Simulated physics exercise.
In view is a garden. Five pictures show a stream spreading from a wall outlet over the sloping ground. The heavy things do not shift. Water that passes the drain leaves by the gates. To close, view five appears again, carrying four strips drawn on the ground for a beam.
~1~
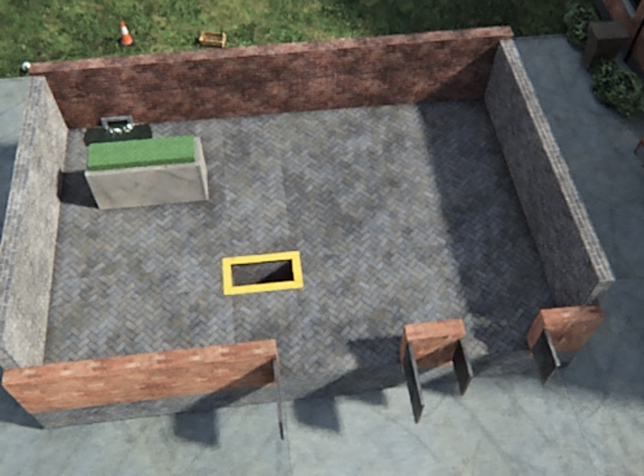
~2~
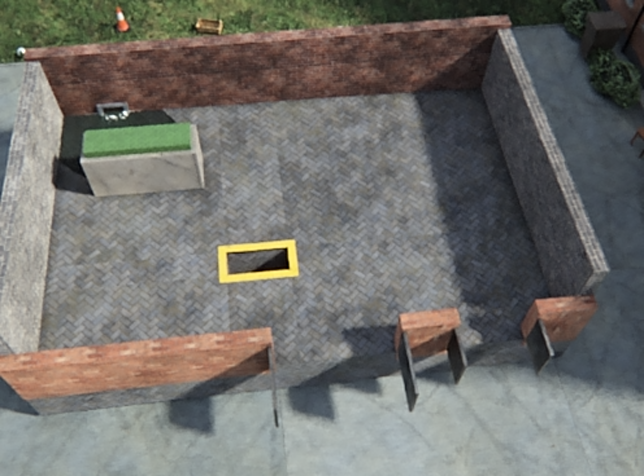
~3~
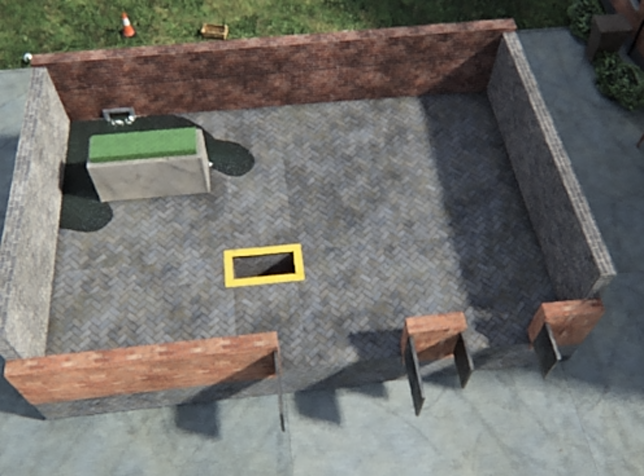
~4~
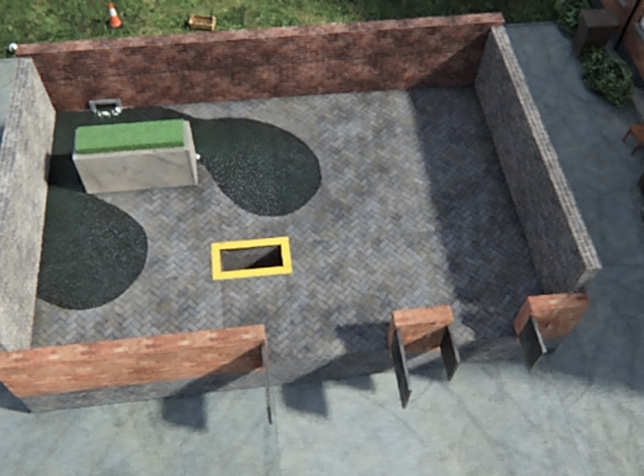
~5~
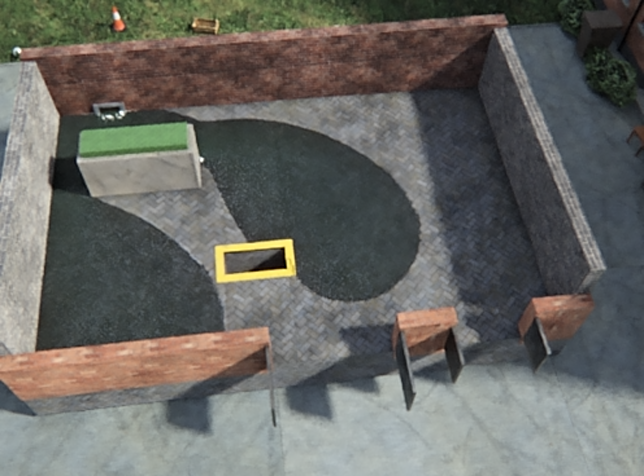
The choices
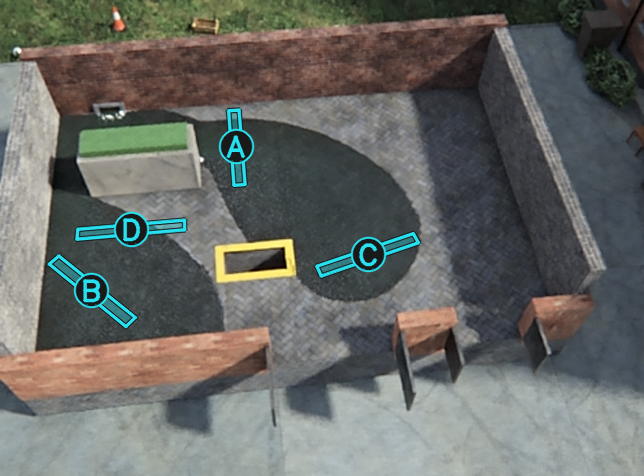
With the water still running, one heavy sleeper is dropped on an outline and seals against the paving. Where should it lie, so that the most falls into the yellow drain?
Choose A.
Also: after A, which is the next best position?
The answer is D.
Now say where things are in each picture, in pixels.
Outfall at (118, 122); yellow drain at (262, 273); open gate at (490, 340); open gate at (339, 356); water covers 2 % of the ground and shows as far out as (93, 133); yellow drain still dry.
Water covers 6 % of the ground and shows as far out as (72, 163); yellow drain still dry.
Water covers 11 % of the ground and shows as far out as (235, 173); yellow drain still dry.
Water covers 24 % of the ground and shows as far out as (316, 175); yellow drain still dry.
Water covers 44 % of the ground and shows as far out as (385, 289); yellow drain still dry.
On the marked copy, A from (239, 184) to (233, 110); B from (54, 260) to (130, 322); C from (319, 271) to (415, 238); D from (77, 234) to (184, 224).
With A, about 32 % of the stream runs into the yellow drain, about 64 % out by the gates.
With B, about 6 % of the stream runs into the yellow drain, about 94 % out by the gates.
With C, about 7 % of the stream runs into the yellow drain, about 93 % out by the gates.
With D, about 19 % of the stream runs into the yellow drain, about 80 % out by the gates.
